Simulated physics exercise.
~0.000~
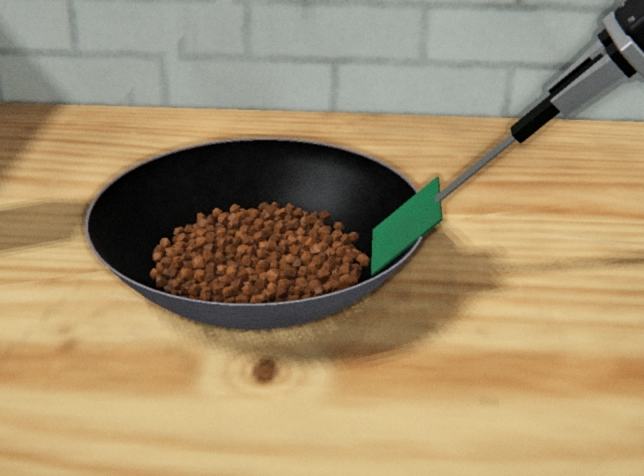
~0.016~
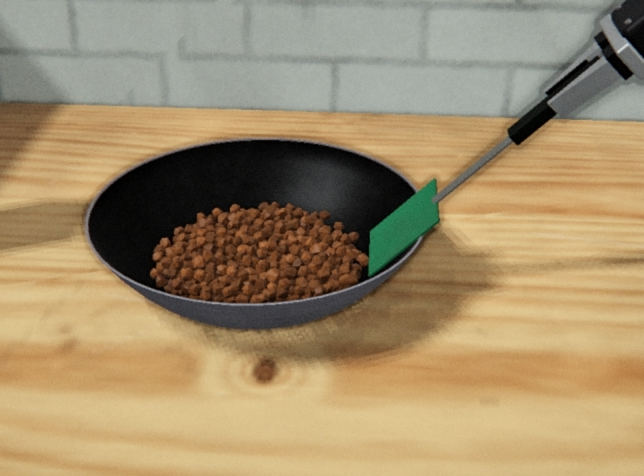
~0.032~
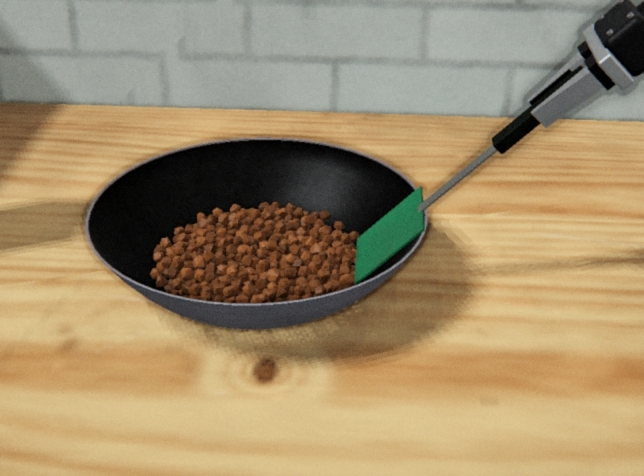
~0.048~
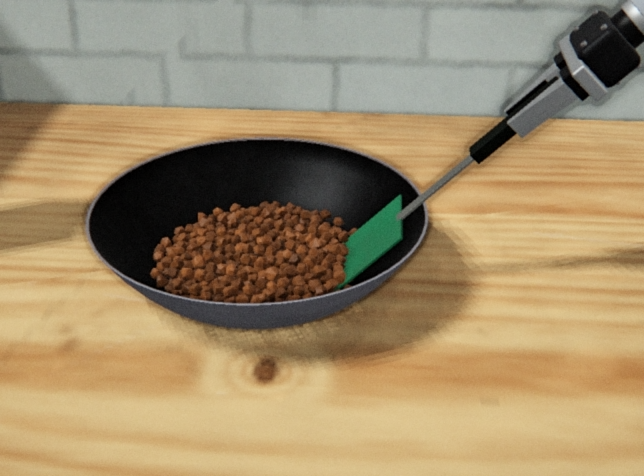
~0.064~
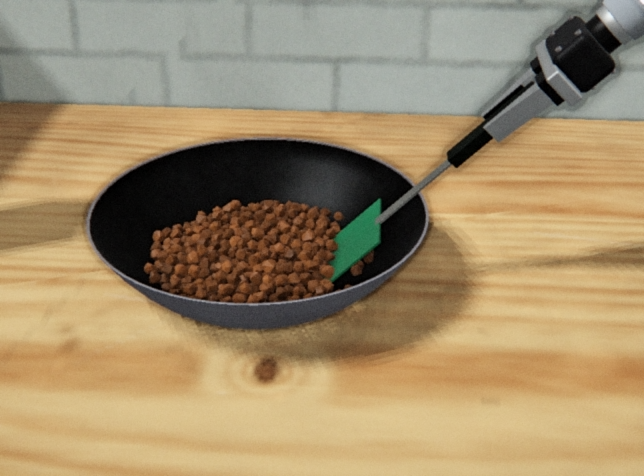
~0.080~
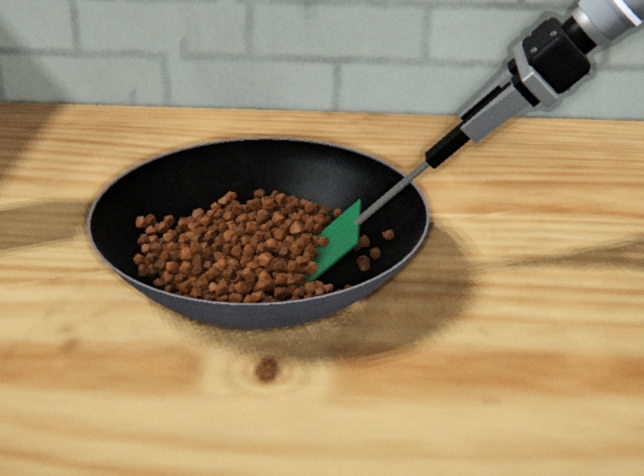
On a wooden table top before a pale brick wall, a robot arm holds a green spatula at the right side of a black wok with a heap of small brown pieces. The spatula slides down and left into the wok, then pushes into the heap, shifting it leftward while a few pieces scatter behind the blade.
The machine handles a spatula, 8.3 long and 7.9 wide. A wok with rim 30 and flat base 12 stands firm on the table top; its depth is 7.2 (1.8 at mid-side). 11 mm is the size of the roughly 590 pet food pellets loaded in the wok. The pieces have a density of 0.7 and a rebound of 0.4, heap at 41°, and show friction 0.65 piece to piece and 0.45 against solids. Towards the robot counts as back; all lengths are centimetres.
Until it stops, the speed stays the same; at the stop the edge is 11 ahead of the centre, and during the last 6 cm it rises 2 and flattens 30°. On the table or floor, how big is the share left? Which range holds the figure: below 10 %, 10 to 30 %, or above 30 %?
The figure lies above 30 %.
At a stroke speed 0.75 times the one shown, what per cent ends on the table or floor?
Roughly 35 percent ends on the table or floor.
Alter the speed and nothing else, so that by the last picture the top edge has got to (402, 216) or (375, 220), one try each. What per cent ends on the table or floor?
25 % and 30 %.
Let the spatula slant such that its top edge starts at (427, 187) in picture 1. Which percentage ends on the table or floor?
Roughly 45%.
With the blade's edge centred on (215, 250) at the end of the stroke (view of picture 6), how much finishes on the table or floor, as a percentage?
Some 0 per cent.
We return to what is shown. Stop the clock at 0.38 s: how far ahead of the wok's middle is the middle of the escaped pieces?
I'd put it at some 24 centimetres.
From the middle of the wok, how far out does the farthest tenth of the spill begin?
40 cm.
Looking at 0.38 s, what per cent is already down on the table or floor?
That would be near 5 per cent, give or take.
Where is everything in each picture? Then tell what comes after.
In the first frame, spatula top edge at (440, 197), sloping 46°; upper third of the load around (263, 253), from x 155 to 365, top at y 205; 586 in the wok.
In the second frame, spatula top edge at (437, 199), sloping 46°; upper third of the load around (264, 253), from x 155 to 365, top at y 205.
In the third frame, spatula top edge at (423, 207), sloping 46°; upper third of the load around (263, 252), from x 155 to 360, top at y 205.
In the fourth frame, spatula top edge at (402, 216), sloping 46°; upper third of the load around (264, 250), from x 155 to 365, top at y 205.
In the fifth frame, spatula top edge at (380, 220), sloping 46°; upper third of the load around (260, 245), from x 150 to 370, top at y 205.
In the sixth frame, spatula top edge at (359, 220), sloping 46°; upper third of the load around (253, 240), from x 140 to 390, top at y 195; 586 in the wok.
After 0.12 s, sloping 46°, highest piece 8 above the table; 586 in the wok.
After 0.16 s, sloping 39°, highest piece 9 above the table; 584 in the wok, 2 on the blade or in flight.
After 0.38 s, sloping 16°, highest piece 15 above the table; 356 in the wok, 22 on the table or floor, 208 on the blade or in flight.
After 1.43 s, sloping 16°, highest piece 8 above the table; 356 in the wok, 230 on the table or floor.
At rest, 356 in the wok, 230 on the table or floor. That is 39 % on the table or floor.
